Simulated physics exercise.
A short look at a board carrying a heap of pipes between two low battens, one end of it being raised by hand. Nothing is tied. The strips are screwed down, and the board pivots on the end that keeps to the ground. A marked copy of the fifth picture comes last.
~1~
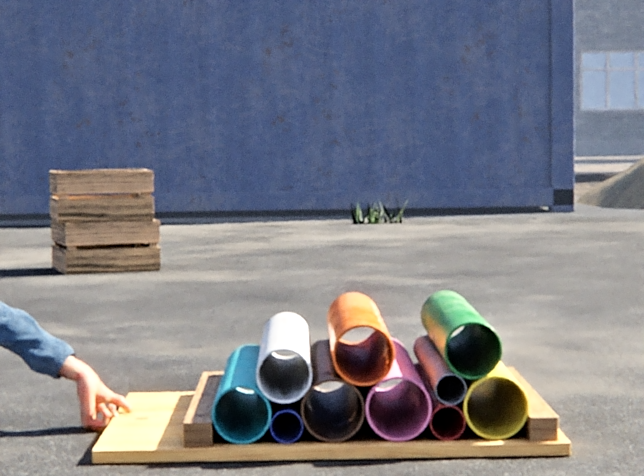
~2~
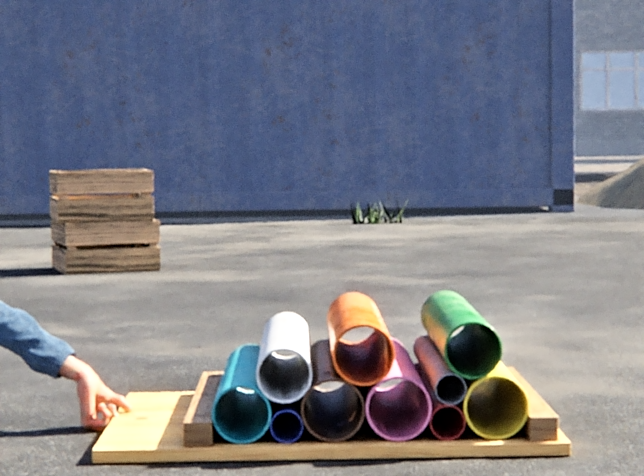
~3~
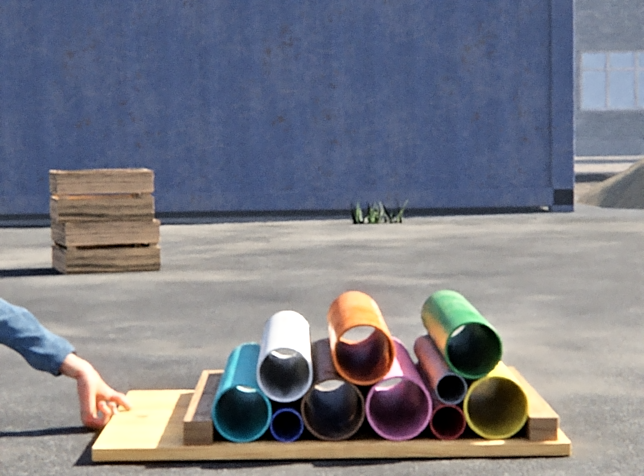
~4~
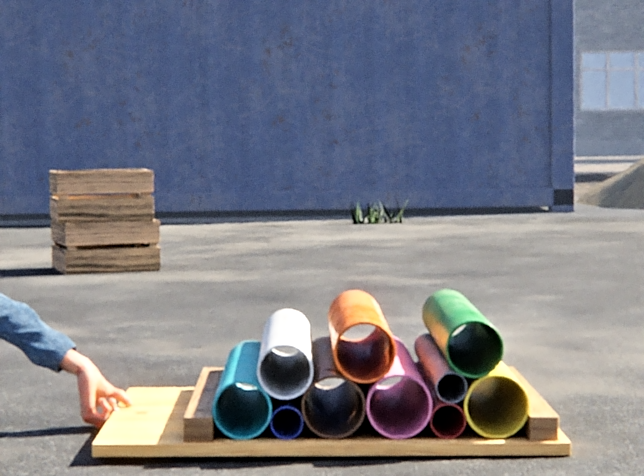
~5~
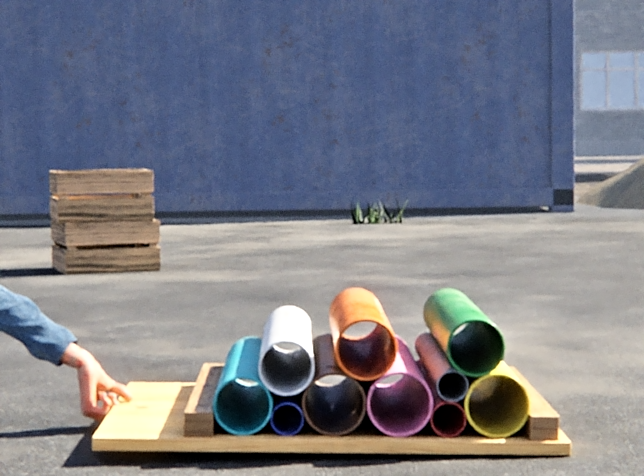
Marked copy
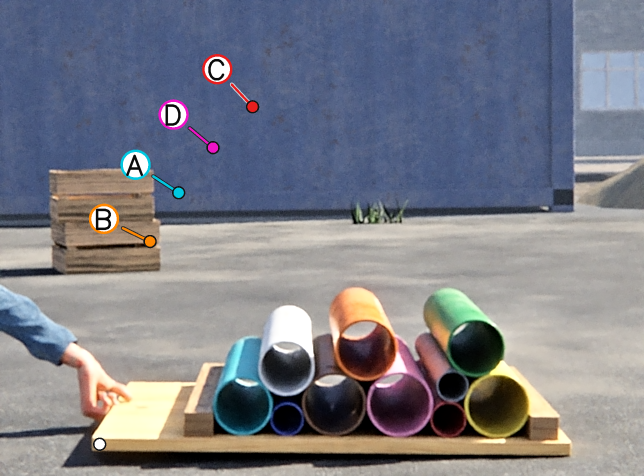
The clip opens on a heap of colourful pipes stacked between two low wooden strips on a board, with a hand at its left end. The hand then slowly lifts that end very slightly while the right end stays on the ground, and the pipes rise a little with the board.
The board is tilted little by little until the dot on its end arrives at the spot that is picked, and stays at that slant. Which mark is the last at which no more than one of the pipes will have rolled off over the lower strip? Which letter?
Lift it to B and no more.
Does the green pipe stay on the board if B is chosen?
The green pipe: No.
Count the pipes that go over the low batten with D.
At D the number is two.
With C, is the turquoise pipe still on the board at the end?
The turquoise pipe: Yes.
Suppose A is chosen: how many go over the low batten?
The count is two.
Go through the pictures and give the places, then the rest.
The first picture shows brown pipe (333, 410); pink pipe (399, 409); red pipe (448, 422).
The second picture shows red pipe (448, 422); yellow pipe (496, 407).
The third picture shows board (329, 409); turquoise pipe (242, 413); blue pipe (286, 425); brown pipe (333, 409).
The fourth picture shows board (329, 407); turquoise pipe (242, 410); blue pipe (287, 423).
The fifth picture shows board (329, 404); turquoise pipe (243, 406); blue pipe (287, 419).
On the marked copy, A at (178, 193); B at (150, 242); C at (253, 107); D at (213, 148); the white dot at (100, 445).
Following B. Soon after the start, board at 16°.
Later, board at 27°.
In the end, board at 27°, one over the low batten (green).
As for the rest, A two over the low batten (orange, green); C two over the low batten (orange, green); D two over the low batten (orange, green).
